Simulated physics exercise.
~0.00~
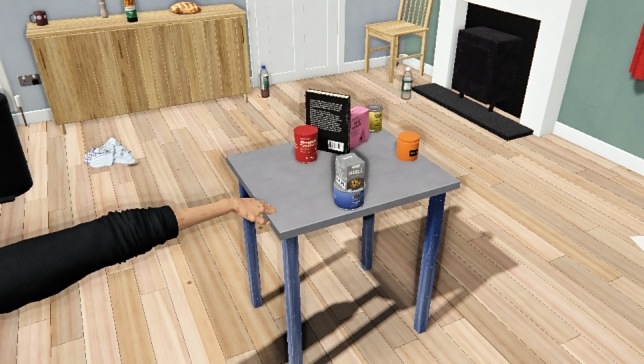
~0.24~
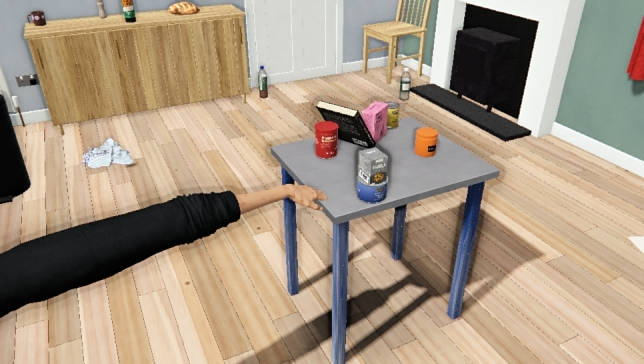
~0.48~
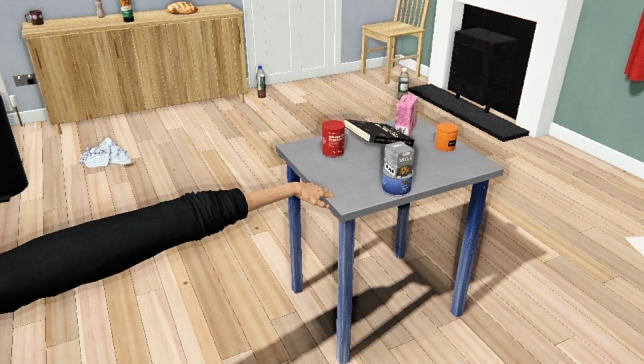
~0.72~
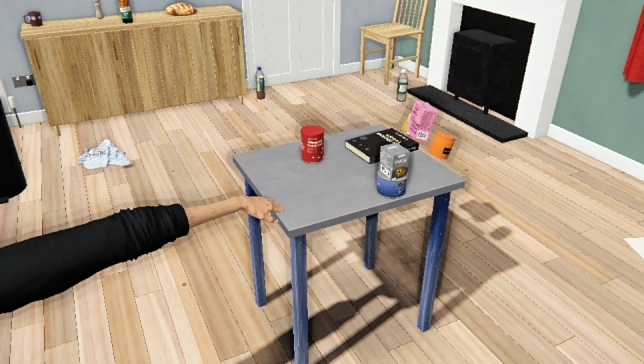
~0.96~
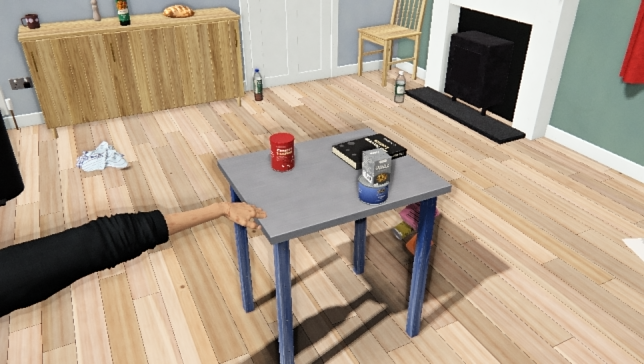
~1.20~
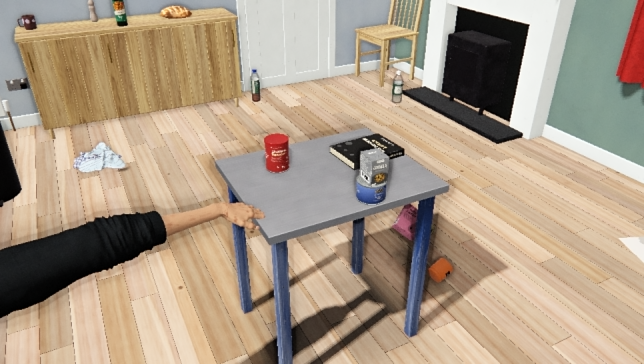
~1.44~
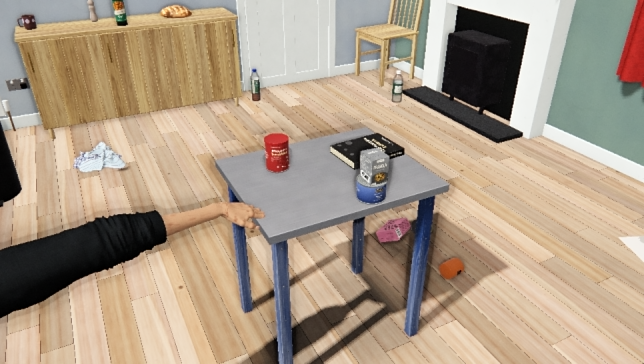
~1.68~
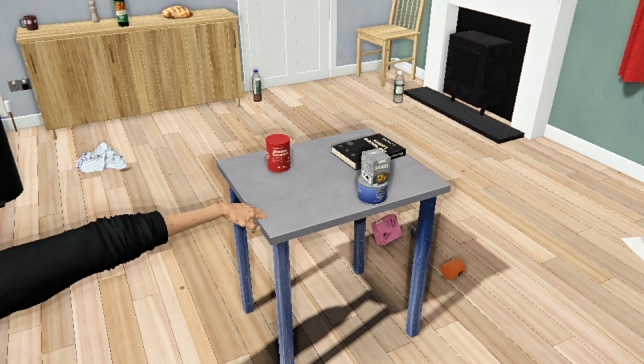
The footage shows a hand dragging a small table right, then jerking it back left, as a black book topples flat. A pink packet, orange jar and yellow tin fall to the floor, while the book, red tin, grey packet and blue tub stay on the table.
